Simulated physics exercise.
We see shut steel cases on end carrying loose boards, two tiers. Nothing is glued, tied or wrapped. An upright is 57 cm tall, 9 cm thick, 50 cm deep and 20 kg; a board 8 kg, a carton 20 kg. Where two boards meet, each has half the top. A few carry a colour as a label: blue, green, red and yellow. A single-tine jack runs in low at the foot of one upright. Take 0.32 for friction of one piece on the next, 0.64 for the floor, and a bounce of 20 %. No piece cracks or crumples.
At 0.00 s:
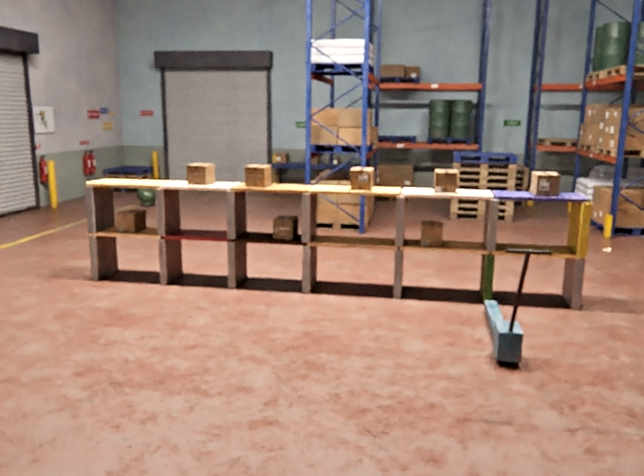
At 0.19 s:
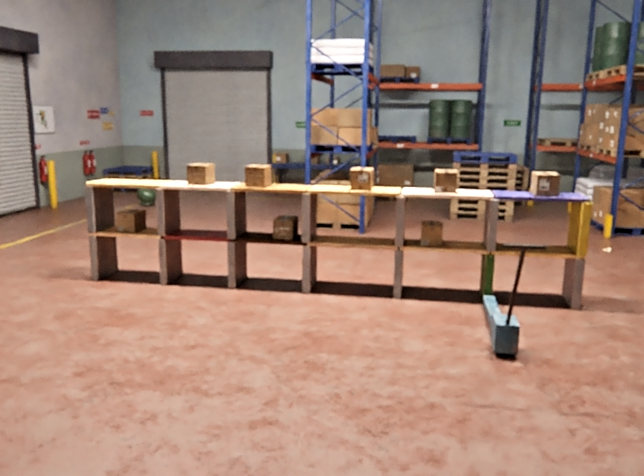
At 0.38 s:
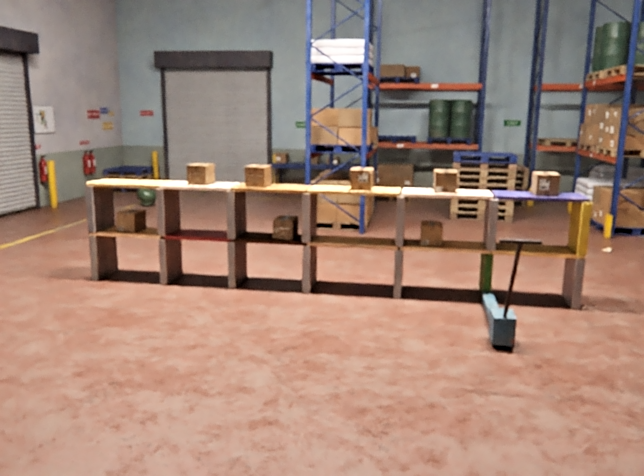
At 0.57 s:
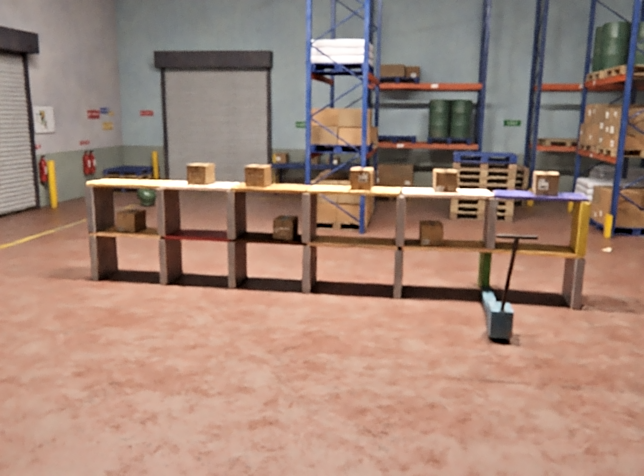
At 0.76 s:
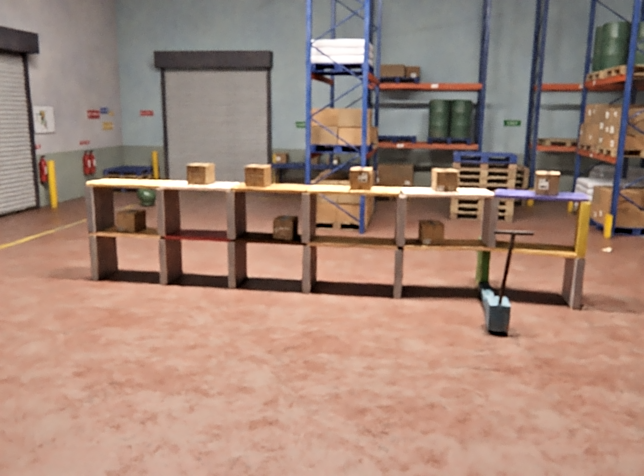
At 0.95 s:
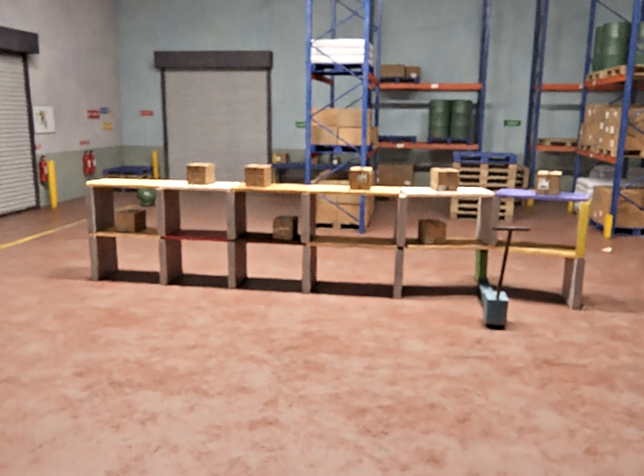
A long, low two-tier shelf of grey uprights and loose coloured boards stands across a warehouse's reddish floor, seen from the front at a slight height by a still camera. Small cartons sit along both levels, with a yellow upright and blue top board at right, and racking and shutters behind. A pale blue jack slides inward at the right, pushing the green upright back, and the blue board shifts slightly.
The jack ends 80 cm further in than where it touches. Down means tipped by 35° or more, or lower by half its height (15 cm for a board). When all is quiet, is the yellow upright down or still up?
It drops.
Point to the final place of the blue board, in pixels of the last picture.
At about (559, 293).
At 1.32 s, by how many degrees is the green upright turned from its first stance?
About 0°.
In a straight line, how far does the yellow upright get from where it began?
Some 100 cm.
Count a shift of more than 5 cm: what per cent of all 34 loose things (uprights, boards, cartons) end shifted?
30 per cent.
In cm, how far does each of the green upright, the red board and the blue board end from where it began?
About: Green 80, red 0, blue 110.
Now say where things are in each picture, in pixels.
In the first picture (pixels give the middle of a visible side), jack tip (497, 306) 24 cm short; yellow upright (575, 225); red board (203, 234); green upright (489, 280); none has stirred.
Jack tip (495, 300) 57 mm short; yellow upright (575, 225), in the second picture.
Jack tip (493, 296) 12 cm in; yellow upright (575, 225); green upright (488, 277) 12 cm from its place; movement in 2 of them, in the third picture.
Jack tip (492, 291) 30 cm in; yellow upright (575, 225); green upright (487, 273) 30 cm from its place; movement in 9 of them, in the fourth picture.
Jack tip (490, 286) 48 cm in; yellow upright (577, 225) 31 mm from its place; green upright (486, 269) 48 cm from its place; movement in 10 of them, in the fifth picture.
Jack tip (488, 282) 67 cm in; green upright (484, 265) 66 cm from its place; blue board (540, 198) 14 cm from its place; movement in 10 of them, in the sixth picture.
After 1.32 s, 7 of the 34 pieces down; yellow upright 4° from how it stood; blue board 38° from how it stood, 23 cm lower.
After 1.80 s, 10 of the 34 pieces down; yellow upright 39° from how it stood, 35 cm lower; blue board 21° from how it stood, 98 cm lower.
In the end (3.6 s), 10 of the 34 pieces down; yellow upright 69° from how it stood, 75 cm lower; blue board 8° from how it stood, 1.08 m lower; red board unmoved. From the last view, middles, yellow upright near (637, 303), blue board near (559, 293).
